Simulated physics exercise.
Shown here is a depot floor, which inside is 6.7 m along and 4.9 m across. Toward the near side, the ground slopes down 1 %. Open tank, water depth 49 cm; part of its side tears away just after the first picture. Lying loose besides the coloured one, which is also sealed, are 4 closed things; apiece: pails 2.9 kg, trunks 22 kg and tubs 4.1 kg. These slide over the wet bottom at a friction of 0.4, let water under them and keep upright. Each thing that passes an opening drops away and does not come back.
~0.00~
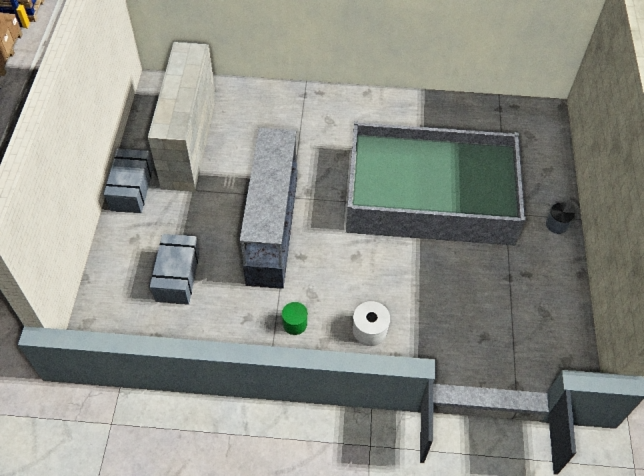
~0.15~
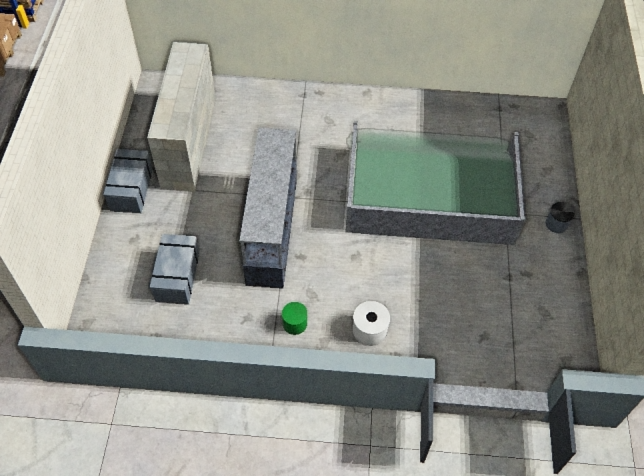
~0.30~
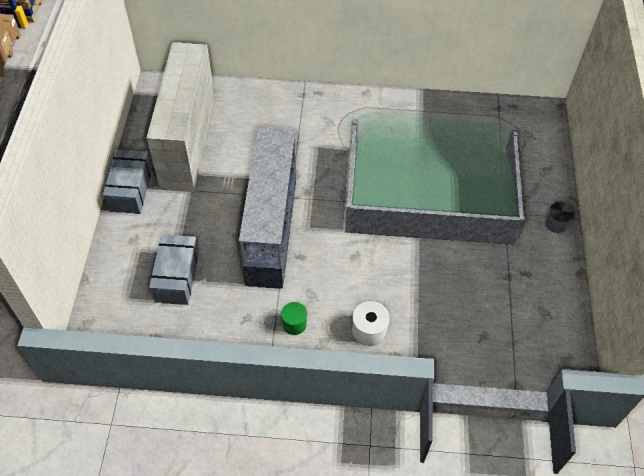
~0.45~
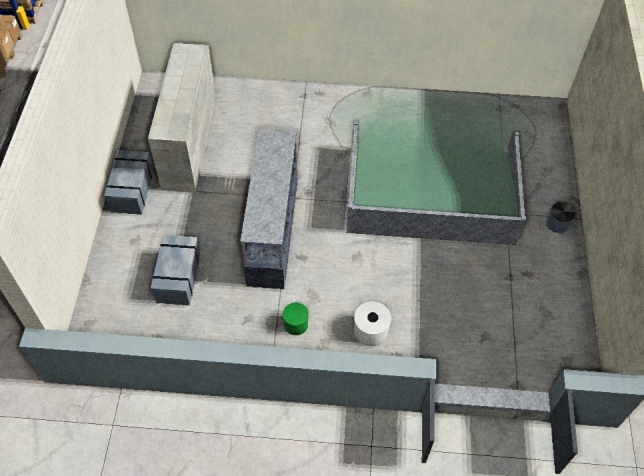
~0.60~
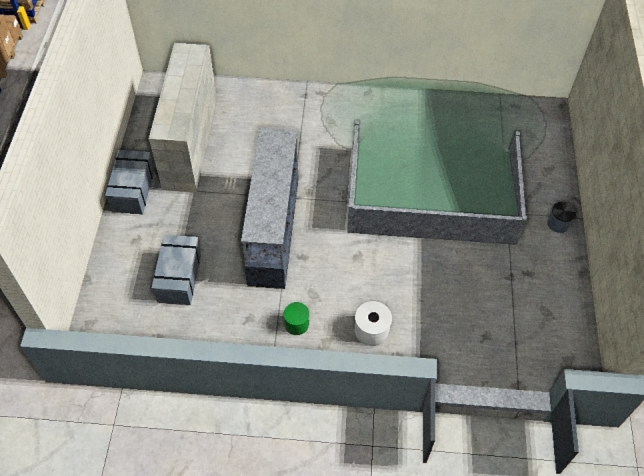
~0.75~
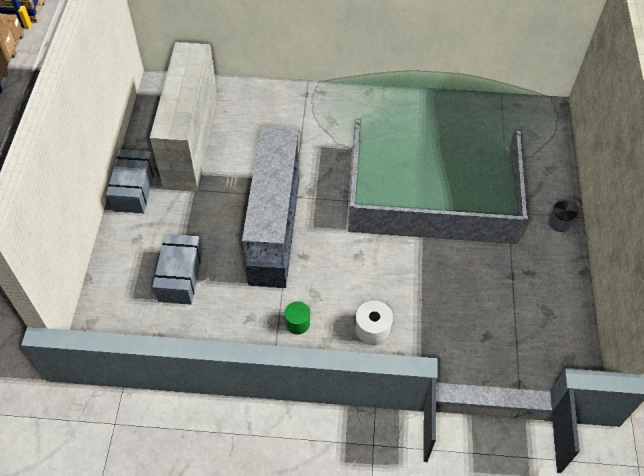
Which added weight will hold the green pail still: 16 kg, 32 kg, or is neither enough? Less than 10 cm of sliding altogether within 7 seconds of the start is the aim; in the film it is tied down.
I think the smaller filling works.
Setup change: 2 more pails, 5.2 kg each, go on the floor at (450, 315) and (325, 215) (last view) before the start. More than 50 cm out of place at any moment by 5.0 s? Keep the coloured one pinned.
In order: Smaller and smaller.
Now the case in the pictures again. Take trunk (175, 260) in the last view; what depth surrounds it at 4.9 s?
Roughly 2 cm.
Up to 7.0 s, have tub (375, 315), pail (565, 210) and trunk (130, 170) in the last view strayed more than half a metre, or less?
Taking them in order, the first is below the mark, the second above the mark and the third above the mark.
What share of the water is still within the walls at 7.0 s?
I'd say some 90 percent hasn't gone yet.
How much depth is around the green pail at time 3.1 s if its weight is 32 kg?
Something like 0 centimetres.
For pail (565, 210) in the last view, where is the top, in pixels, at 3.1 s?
Look for it near (545, 316).
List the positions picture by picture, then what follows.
In the first frame, the green pail at (295, 313), on the bottom; 3.0 m2 under water; 0 of 5 have shifted.
In the second frame, the green pail at (295, 313), on the bottom; 4.1 m2 under water; 0 of 5 have shifted.
In the third frame, the green pail at (294, 313) rests on the ground; water covers 5.2 m2; 0 of 5 have shifted.
In the fourth frame, the green pail at (296, 314), on the bottom; 6.6 m2 under water; 0 of 5 have shifted.
In the fifth frame, the green pail at (297, 313), on the bottom; 7.2 m2 under water; 0 of 5 have shifted.
In the sixth frame, the green pail at (297, 313) rests on the ground; 7.5 m2 under water; 0 of 5 have shifted.
After 1.4 s the green pail would be 0 cm from its start with 16 kg and 0 cm from its start with 32 kg; 0 cm of water round it then.
After 3.1 s the green pail would be 0 cm from its start with 16 kg and 0 cm from its start with 32 kg; 0 cm of water round it then.
After 4.9 s the green pail would be 0 cm from its start with 16 kg and 0 cm from its start with 32 kg; 0 cm of water round it then.
After 7.0 s the green pail would be 0 cm from its start with 16 kg and 0 cm from its start with 32 kg; 2 cm of water round it then.
